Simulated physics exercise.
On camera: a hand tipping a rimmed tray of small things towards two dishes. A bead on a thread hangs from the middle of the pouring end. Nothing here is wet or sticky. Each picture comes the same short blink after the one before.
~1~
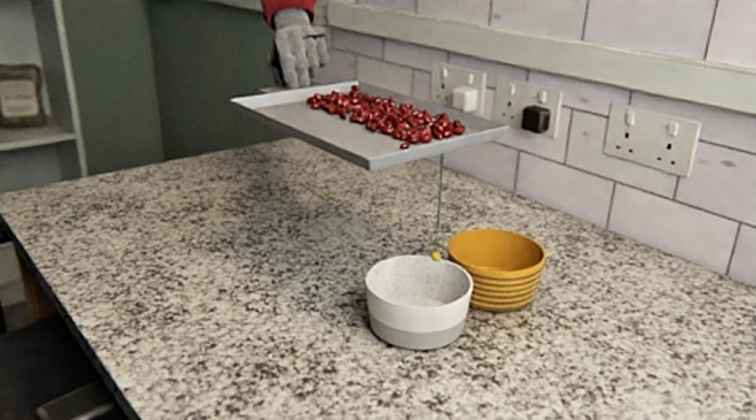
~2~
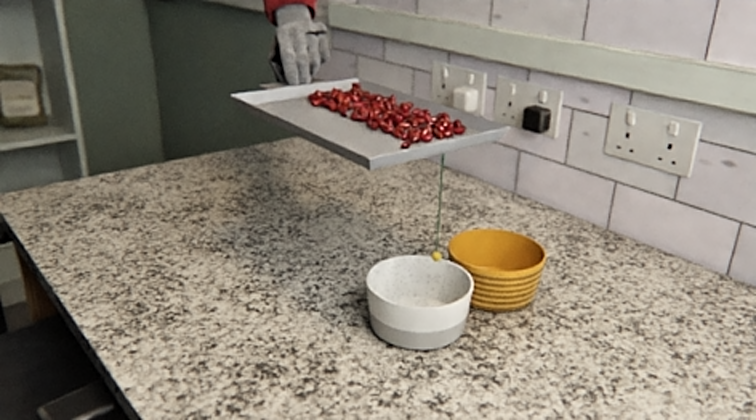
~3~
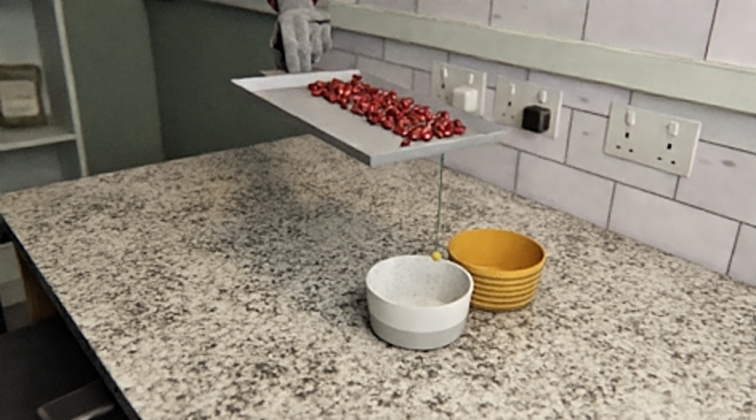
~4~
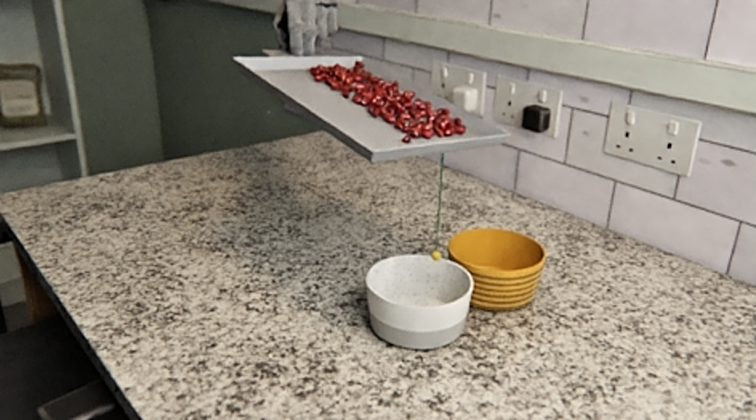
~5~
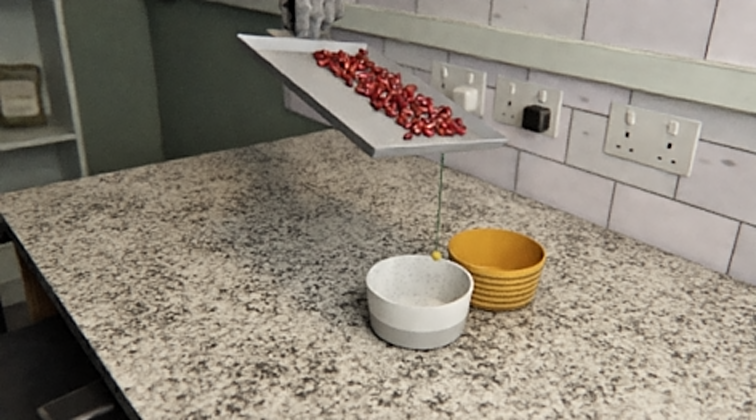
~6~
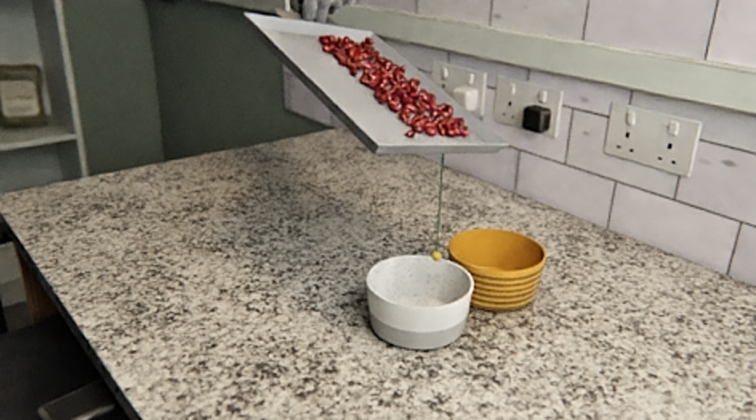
A gloved hand holds a rimmed tray of shiny red beans above a speckled counter with a white-and-grey bowl and a yellow one, then raises the far end, gradually steepening the tray's slant while the beans shift slightly.
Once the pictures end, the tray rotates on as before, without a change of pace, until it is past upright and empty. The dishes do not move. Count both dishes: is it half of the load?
Caught overall: Over half.
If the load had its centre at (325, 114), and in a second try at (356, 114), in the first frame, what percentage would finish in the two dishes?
In turn 80 and 90 in a hundred.
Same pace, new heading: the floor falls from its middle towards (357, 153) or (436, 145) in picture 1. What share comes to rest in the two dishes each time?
First some 20, then 50 per cent.
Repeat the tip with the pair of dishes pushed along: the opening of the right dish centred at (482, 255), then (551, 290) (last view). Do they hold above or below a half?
The first try: Above a half. The second: The smaller part.
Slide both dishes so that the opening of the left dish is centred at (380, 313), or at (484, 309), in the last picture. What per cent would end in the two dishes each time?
Near 30 % and 10 %.
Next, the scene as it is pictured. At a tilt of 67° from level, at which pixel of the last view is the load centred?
At about (479, 137).
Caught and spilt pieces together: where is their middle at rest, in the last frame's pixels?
Near (498, 285).
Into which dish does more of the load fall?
It is right.
Shortly afterwards, tray tipped steeply; the bulk on the tray; a little in the right dish; near a quarter in the air.
Next, tray tipped past a quarter turn; only a few in the left dish; the bulk in the right dish; a little outside both; only a few in the air.
Some moments later, tray tipped past a quarter turn; only a few in the left dish; the bulk in the right dish; a little outside both.
In the end, tray tipped past a quarter turn; only a few in the left dish; the bulk in the right dish; a little outside both.
